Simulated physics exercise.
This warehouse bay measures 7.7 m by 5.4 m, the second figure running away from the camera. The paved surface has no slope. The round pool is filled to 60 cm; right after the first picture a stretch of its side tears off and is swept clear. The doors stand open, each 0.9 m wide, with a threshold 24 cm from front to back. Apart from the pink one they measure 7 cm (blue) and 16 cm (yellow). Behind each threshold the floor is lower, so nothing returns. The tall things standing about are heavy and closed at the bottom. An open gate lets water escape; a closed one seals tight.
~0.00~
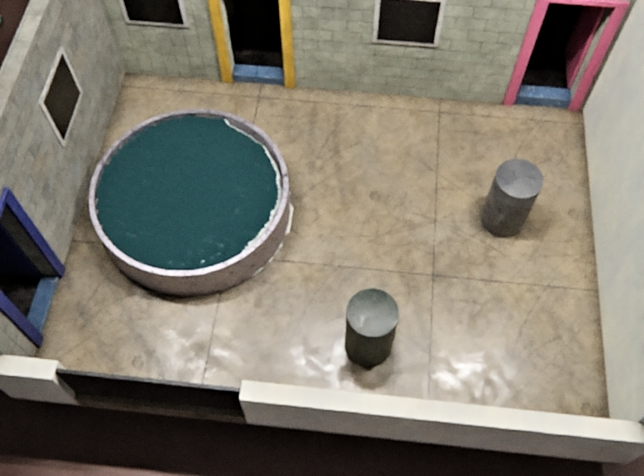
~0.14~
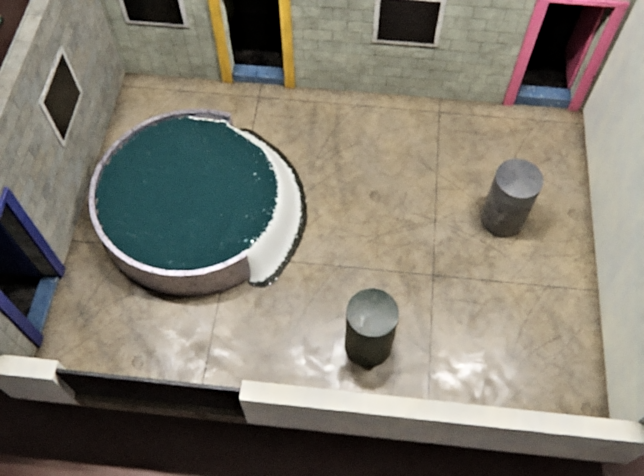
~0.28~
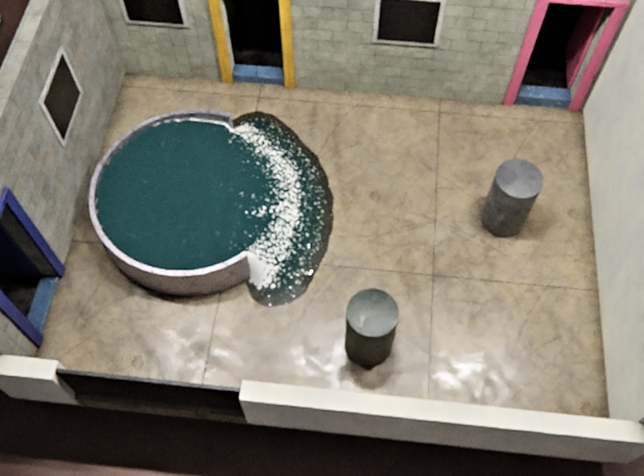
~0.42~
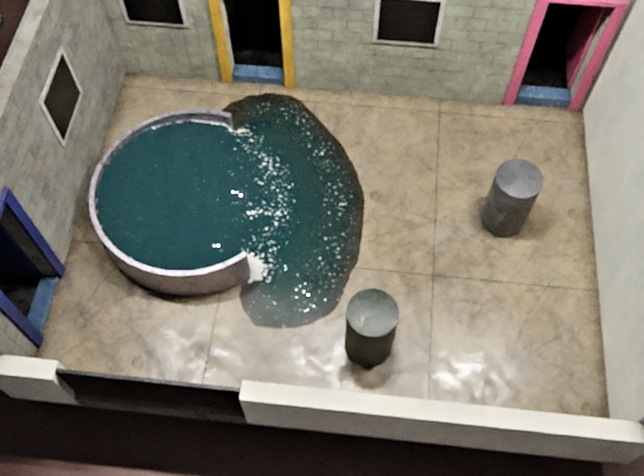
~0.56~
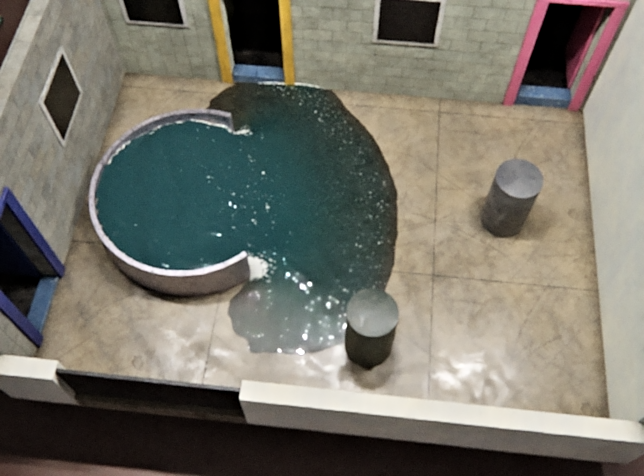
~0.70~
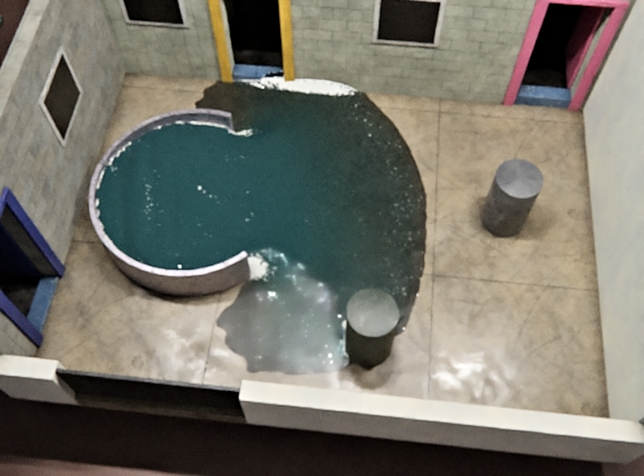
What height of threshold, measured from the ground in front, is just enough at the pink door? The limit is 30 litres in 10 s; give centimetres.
It would have to be roughly 27 cm high.
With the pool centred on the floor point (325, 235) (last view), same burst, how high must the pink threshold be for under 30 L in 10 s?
About 29 cm.
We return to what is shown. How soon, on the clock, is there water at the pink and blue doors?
Arrival: Pink 1.6 s, blue 6.5 s.
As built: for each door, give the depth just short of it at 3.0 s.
Depths in cm: Pink 24, blue 0, yellow 5.
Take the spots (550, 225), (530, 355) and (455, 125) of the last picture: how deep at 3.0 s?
In that order: 3, 4 and 16 cm.
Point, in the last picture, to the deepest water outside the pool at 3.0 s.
Near (578, 135).
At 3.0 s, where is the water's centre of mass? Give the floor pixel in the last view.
Near (380, 206).
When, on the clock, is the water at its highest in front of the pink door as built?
At about 3.6 s.
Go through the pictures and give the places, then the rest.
The first picture shows the round pool at (190, 190) is whole and still, 60 cm deep; the pink door at (557, 64) is dry.
In the second picture, the gap is at (284, 193), the front 0.3 m out at a hidden place; the back of the round pool holds 60 cm.
In the third picture, water pours out at (284, 194) and has run 0.7 m, to (266, 117); about 10 cm deep outside, 60 cm at the back.
In the fourth picture, water pours out at (285, 195) and has run 1.2 m, to (330, 306); about 8 cm deep outside, 60 cm at the back.
In the fifth picture, water pours out at (285, 196) and has run 1.7 m, to (325, 91); about 6 cm deep outside, 60 cm at the back.
In the sixth picture, water pours out at (285, 196) and has run 2.2 m, to (397, 329); about 5 cm deep outside, 57 cm at the back; 2.5 m in a straight line remain to the pink door at (557, 64).
After 1.4 s water covers 55 % of the floor, deepest (24 cm) near (303, 94); it has not reached the pink door.
After 3.0 s water covers 80 % of the floor, deepest (44 cm) near (578, 135); 24 cm at the pink door, 5 litres in over its 21 cm threshold.
After 10.0 s water covers 100 % of the floor, deepest (19 cm) near (124, 80); 6 cm at the pink door, 67 litres in over its 21 cm threshold.
At the pink door as built, the water arrived by 1.6 s and peaked near 35 cm at 3.6 s.
With a threshold of 23.5 cm, 49 litres would have come in within the 10 s; with 32 cm, 14 litres. So under 30 litres takes about 27 cm.
